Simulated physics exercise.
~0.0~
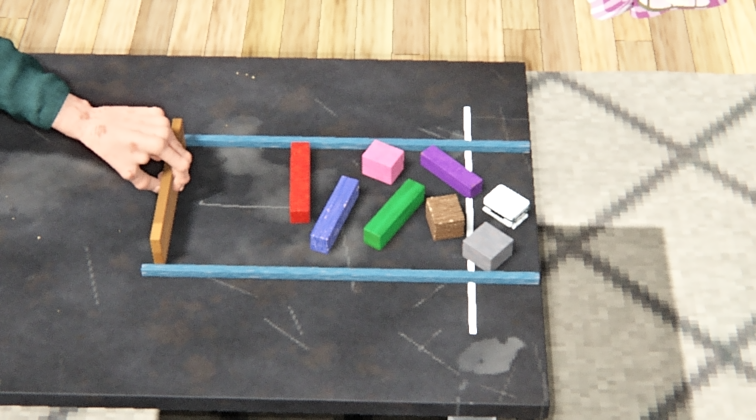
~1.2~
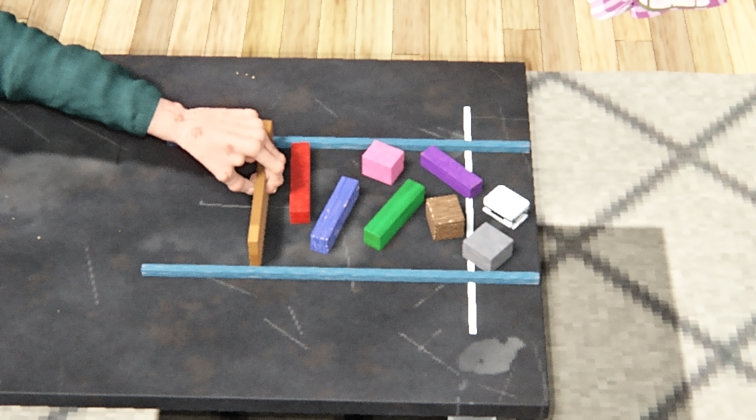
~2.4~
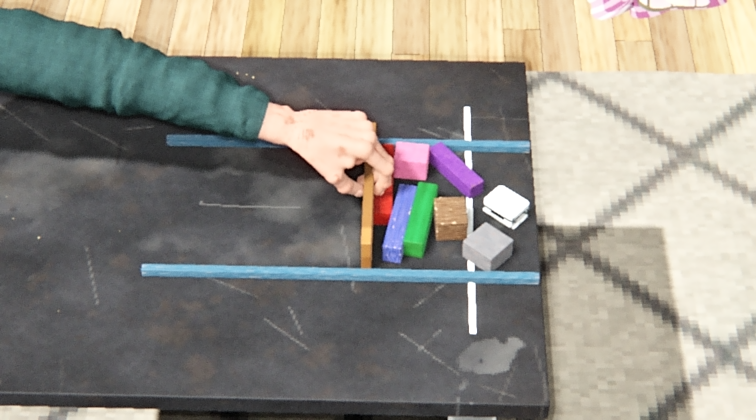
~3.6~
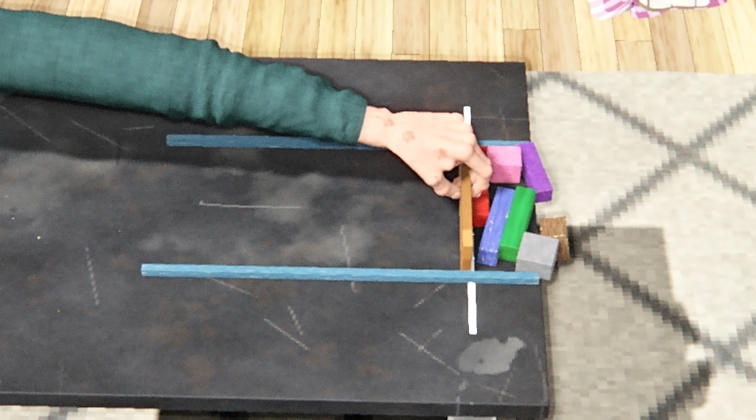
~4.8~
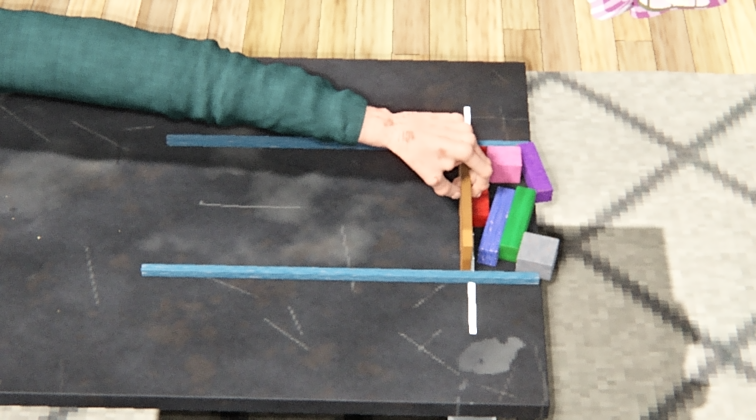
Hand sliding a wooden board rightward along a dark table, bunching colourful blocks at the edge as white and brown pieces fall off.
